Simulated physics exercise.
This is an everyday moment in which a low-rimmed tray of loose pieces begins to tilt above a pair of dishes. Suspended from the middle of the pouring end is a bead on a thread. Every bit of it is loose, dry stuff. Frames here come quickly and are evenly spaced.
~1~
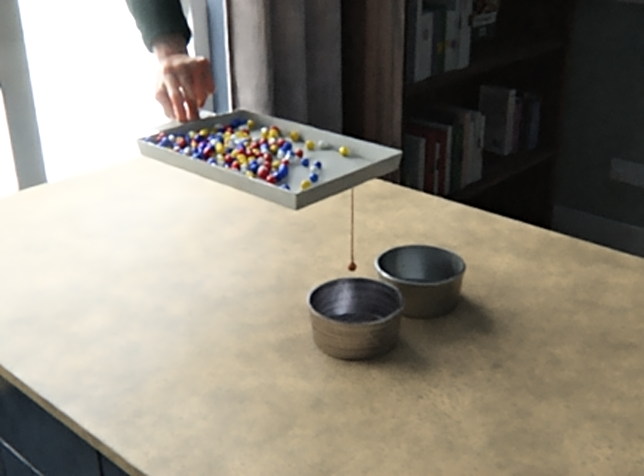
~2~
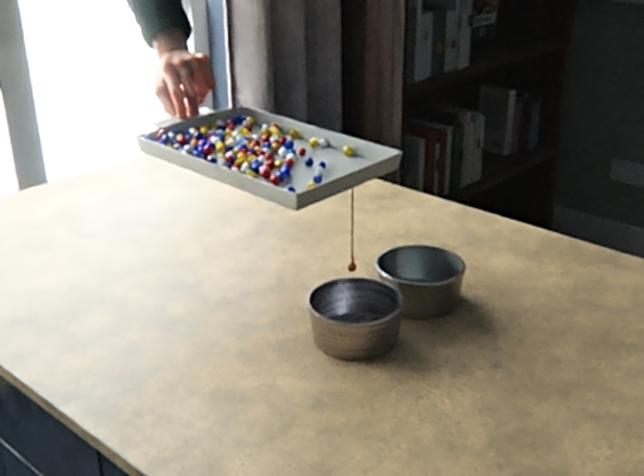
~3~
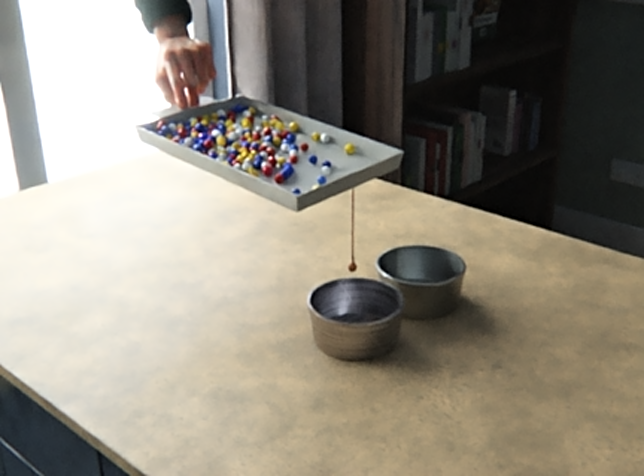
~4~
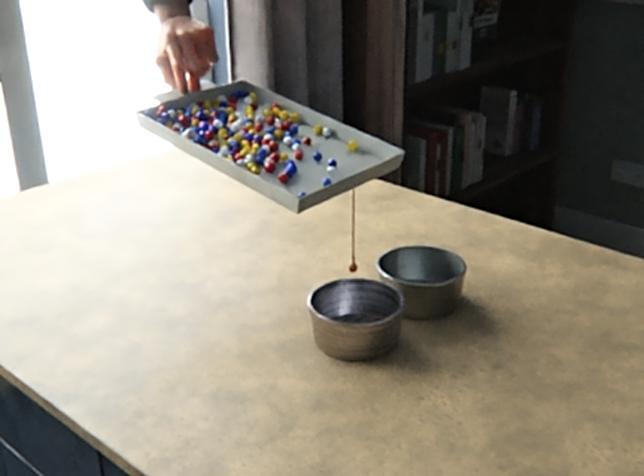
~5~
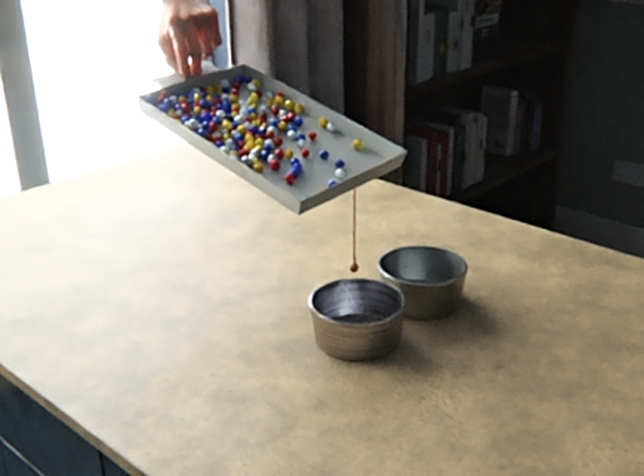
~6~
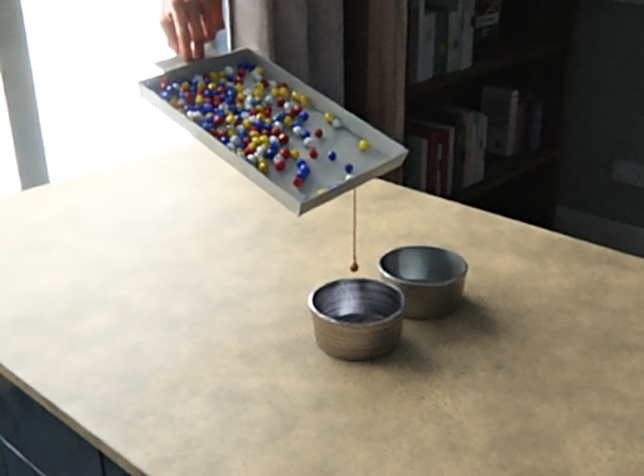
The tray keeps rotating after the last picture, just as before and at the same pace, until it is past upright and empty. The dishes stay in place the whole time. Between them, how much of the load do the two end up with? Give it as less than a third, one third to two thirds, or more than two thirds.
Misses a third to two thirds.
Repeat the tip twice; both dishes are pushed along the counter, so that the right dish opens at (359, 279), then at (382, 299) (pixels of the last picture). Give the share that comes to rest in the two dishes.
In order: 30 percent and 80 percent.
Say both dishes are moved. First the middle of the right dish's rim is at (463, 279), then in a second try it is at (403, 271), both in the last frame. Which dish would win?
Outcome A - the left-side one; outcome B - the left-side one.
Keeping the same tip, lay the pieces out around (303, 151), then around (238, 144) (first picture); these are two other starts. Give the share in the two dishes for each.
Some 50 and then some 50 per cent.
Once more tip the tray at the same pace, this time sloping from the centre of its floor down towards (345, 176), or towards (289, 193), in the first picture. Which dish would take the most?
The first try favours the rightmost dish, the second the leftmost dish.
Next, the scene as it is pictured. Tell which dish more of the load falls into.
The victory goes to the left.
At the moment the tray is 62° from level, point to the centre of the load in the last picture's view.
Somewhere near pixel (336, 183).
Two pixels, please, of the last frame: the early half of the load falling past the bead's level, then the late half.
Around (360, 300) and then (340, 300).
Shortly afterwards, tray tipped steeply; the bulk on the tray; a little in the left dish; only a few in the right dish; a little outside both; near a quarter in the air.
Next, tray tipped right over; a little on the tray; near half in the left dish; only a few in the right dish; near a quarter outside both; a little in the air.
Some moments later, tray tipped past a quarter turn; near half in the left dish; only a few in the right dish; near half outside both.
In the end, tray tipped past a quarter turn; near half in the left dish; only a few in the right dish; near half outside both.
